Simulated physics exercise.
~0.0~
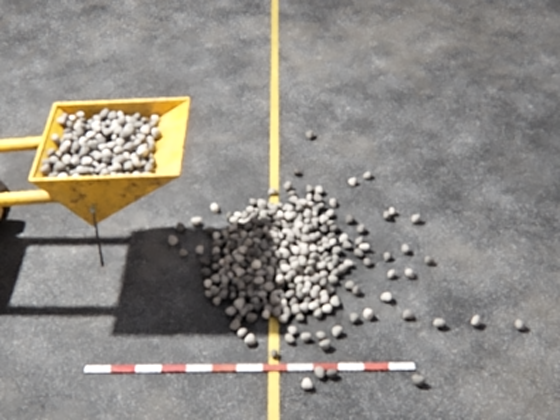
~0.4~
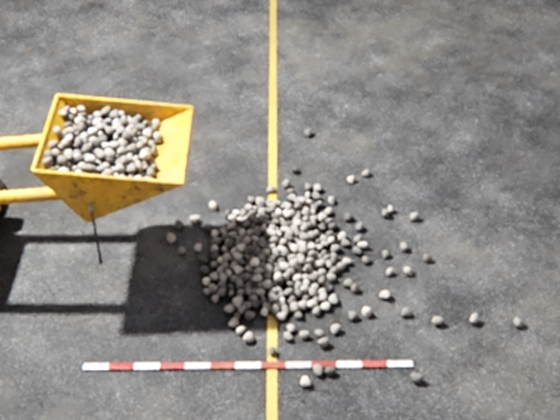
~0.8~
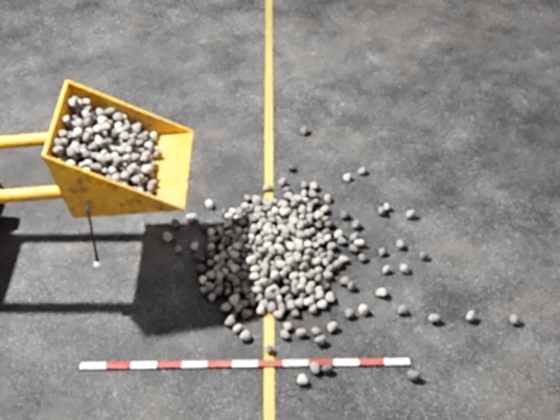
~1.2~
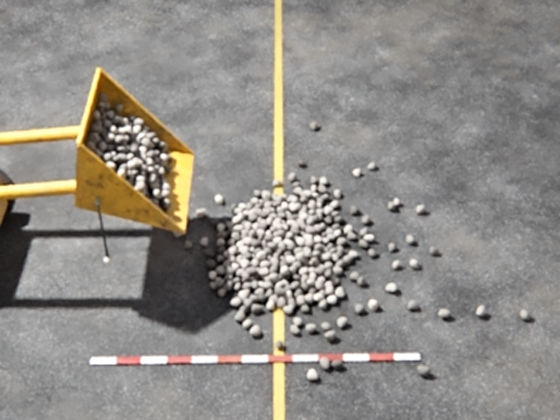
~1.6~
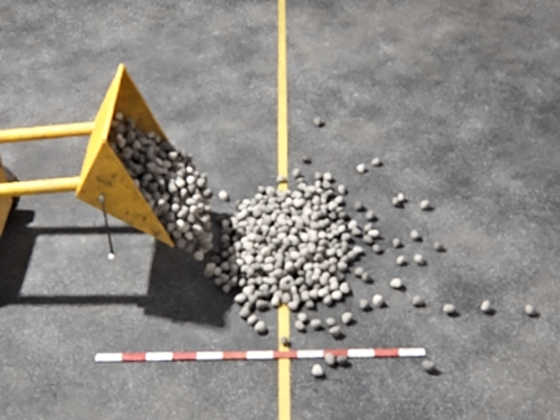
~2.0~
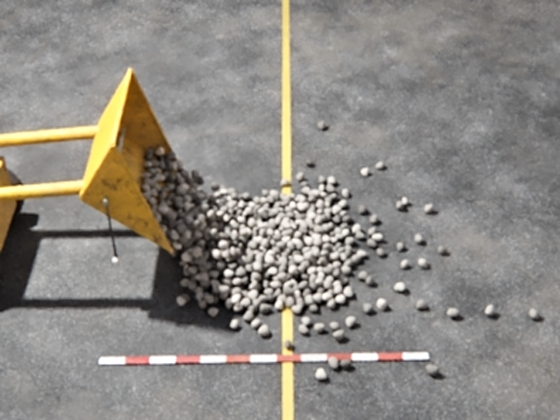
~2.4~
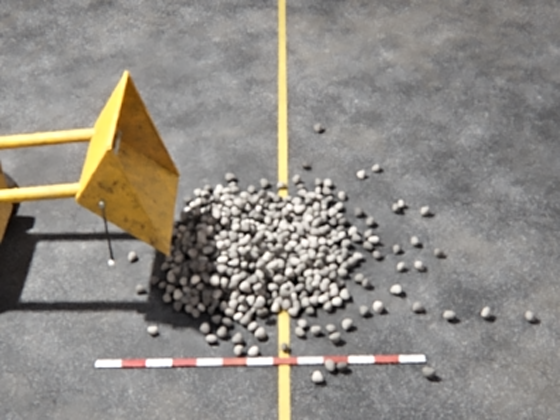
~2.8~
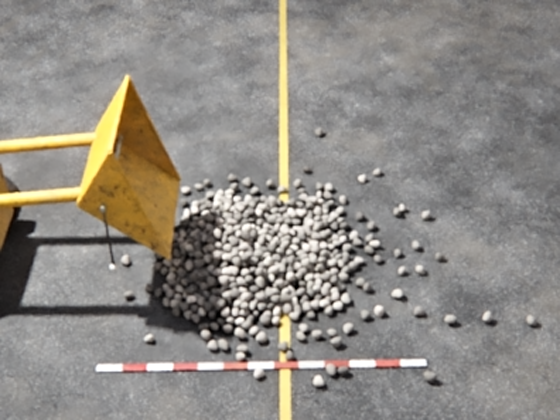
The clip opens with a yellow bucket full of grey stones at the left, beside a loose heap already lying across a yellow line on dark ground. A red and white banded strip lies below the heap, and a few stones are scattered to the right. The bucket begins to tip gently to the right, then tilts more steeply while its stones stay inside. They then slide out over the lower edge and pile against the left side of the heap. At the end the bucket hangs empty and still, and the widened heap lies mostly left of the line.
